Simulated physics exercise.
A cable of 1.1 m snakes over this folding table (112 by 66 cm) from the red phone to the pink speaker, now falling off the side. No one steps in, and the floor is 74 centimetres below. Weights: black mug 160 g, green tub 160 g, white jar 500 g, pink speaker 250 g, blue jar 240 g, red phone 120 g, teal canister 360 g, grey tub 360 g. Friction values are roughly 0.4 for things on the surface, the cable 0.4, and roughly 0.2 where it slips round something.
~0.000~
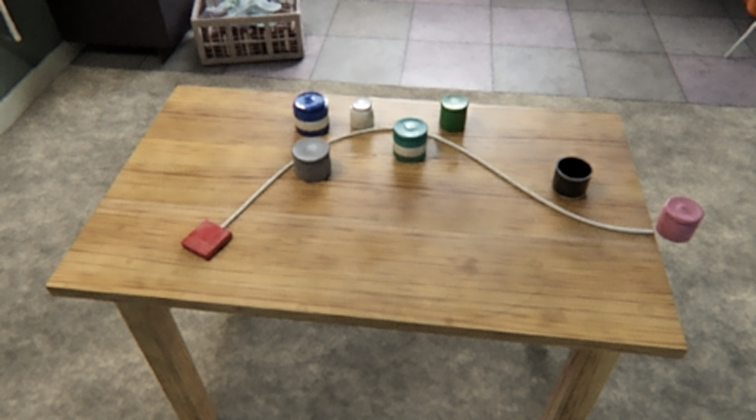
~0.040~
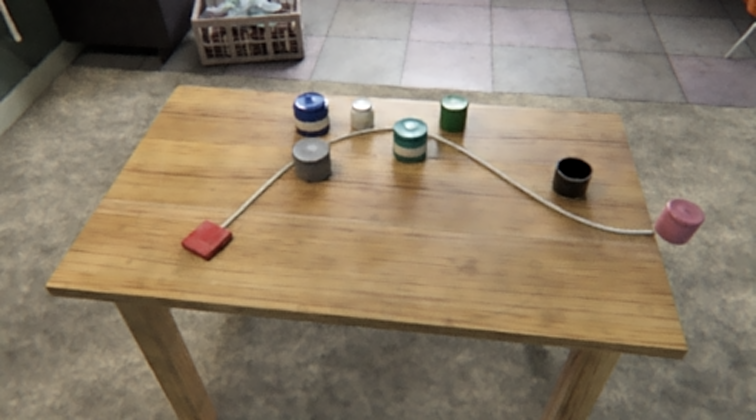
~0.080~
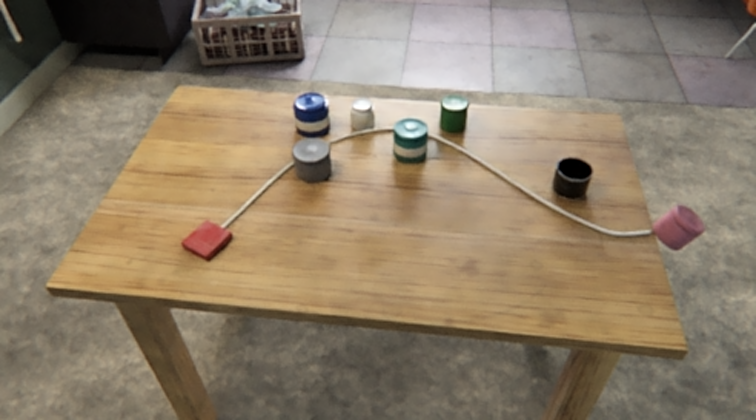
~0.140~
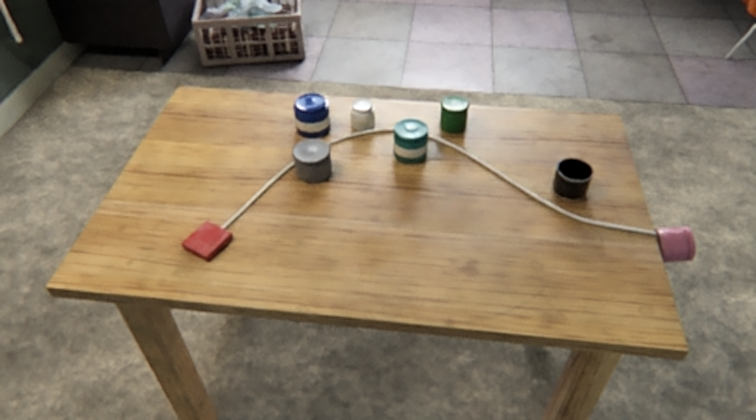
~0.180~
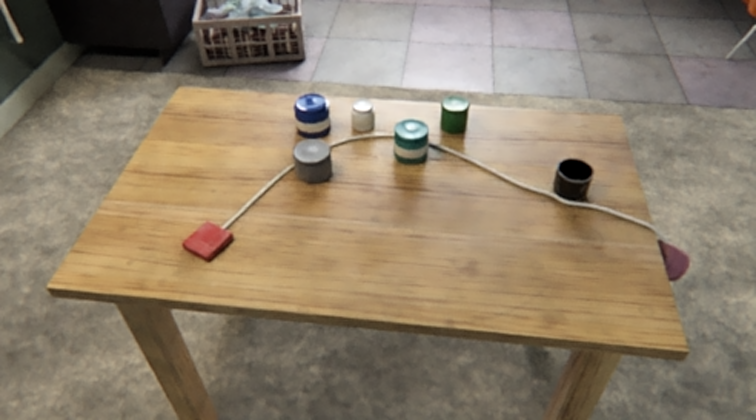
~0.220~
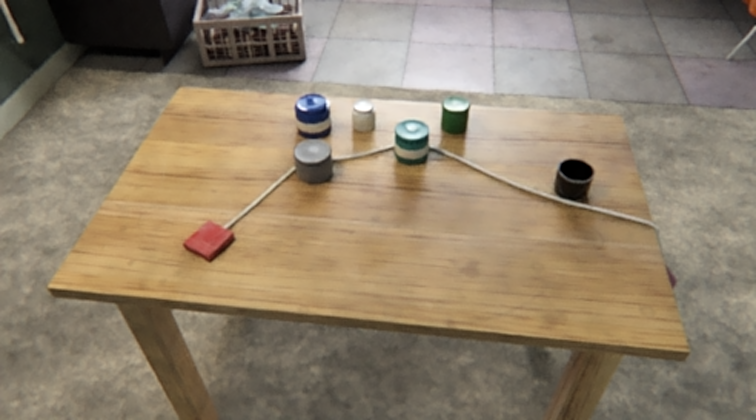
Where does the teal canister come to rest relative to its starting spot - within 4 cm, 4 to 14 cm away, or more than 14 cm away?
I'd bet it ends up in the lowest range.
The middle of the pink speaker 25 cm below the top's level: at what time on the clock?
That comes at 0.65 seconds.
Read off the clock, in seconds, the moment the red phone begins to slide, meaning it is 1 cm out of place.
The red phone gets there close to 0.24 s.
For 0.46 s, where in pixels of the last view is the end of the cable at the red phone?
(252, 206), roughly.
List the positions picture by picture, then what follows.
The first frame shows shows, teal canister (411, 127); cable runs through (594, 223) (499, 173) (257, 194).
The second frame shows shows, pink speaker (685, 211); cable runs through (593, 224) (257, 195).
The third frame shows shows, pink speaker (678, 228); cable runs through (592, 226) (257, 195).
The fourth frame shows shows, pink speaker (673, 245); cable runs through (596, 223) (258, 196).
The fifth frame shows shows, pink speaker (665, 260); cable runs through (617, 214) (258, 196).
The sixth frame shows shows, teal canister (412, 129); cable runs through (640, 221) (527, 189) (436, 149) (344, 158) (263, 197).
At 0.5 s, the cable's tail end at (252, 206); teal canister 1 cm off its start, pink speaker over the edge, red phone 8 cm off its start.
At 0.7 s, the cable's tail end at (269, 191); teal canister 1 cm off its start, red phone 14 cm off its start, pink speaker over the edge.
At 1.0 s, the cable's tail end at (287, 177); teal canister 1 cm off its start at (413, 133), red phone 19 cm off its start at (274, 182), pink speaker over the edge.
At 1.2 s, the cable's tail end at (297, 171); teal canister 2 cm off its start, red phone 22 cm off its start, pink speaker over the edge.
At 2.4 s, the cable's tail end at (300, 169); teal canister 2 cm off its start at (413, 134), red phone 23 cm off its start at (282, 170), pink speaker over the edge, grey tub 1 cm off its start at (318, 152).
